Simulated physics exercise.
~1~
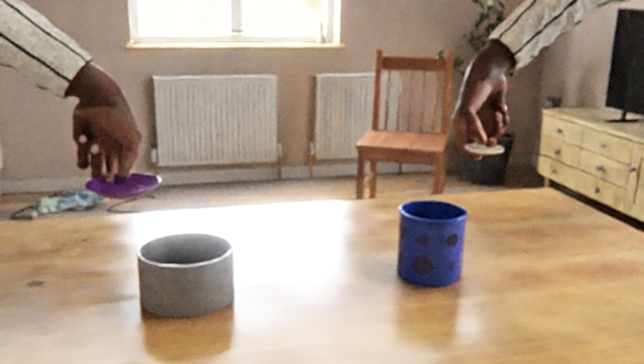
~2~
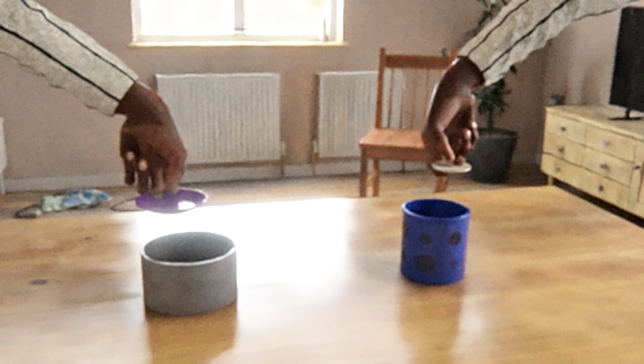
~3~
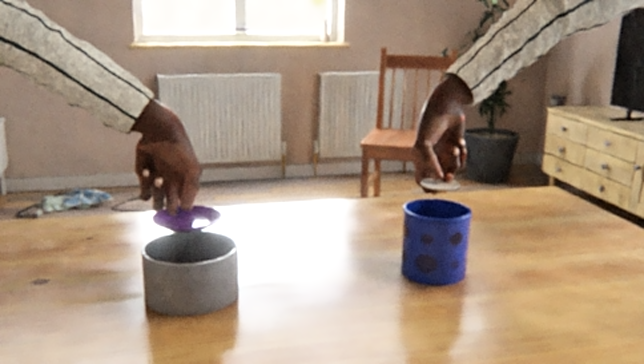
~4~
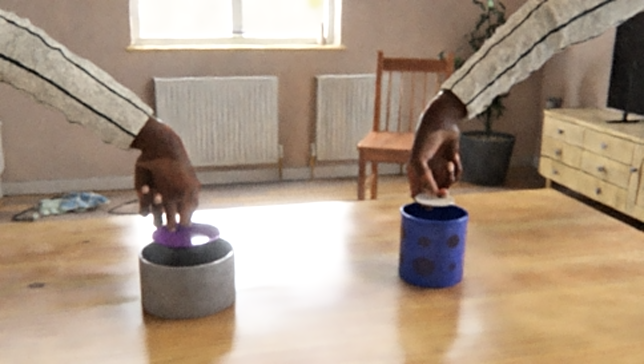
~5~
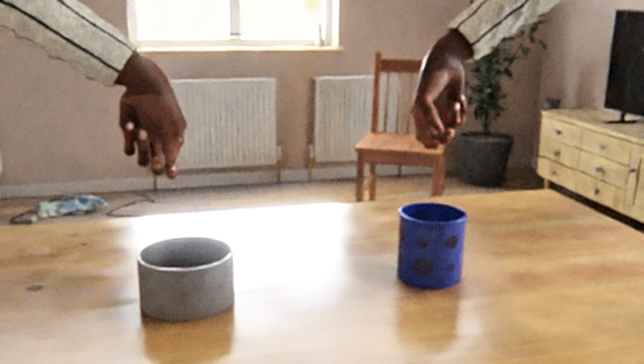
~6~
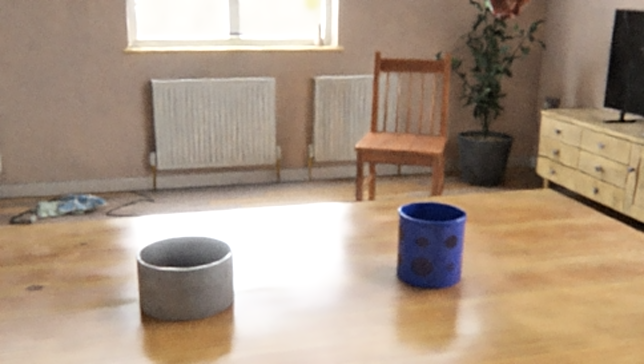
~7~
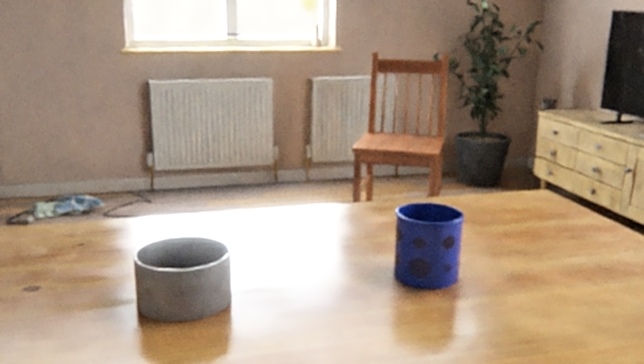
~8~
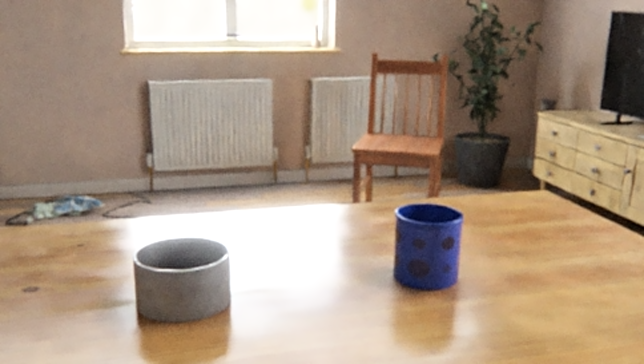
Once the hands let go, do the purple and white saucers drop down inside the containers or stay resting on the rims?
Both saucers drop inside, the purple one into the gray cup and the white one into the blue jar, and neither is left on a rim.
A purple saucer and a small white saucer were lowered by two hands, the purple one over a gray cup on the left and the white one over a spotted blue jar. Let go, both slipped inside, and the hands drew away, leaving the rims bare.
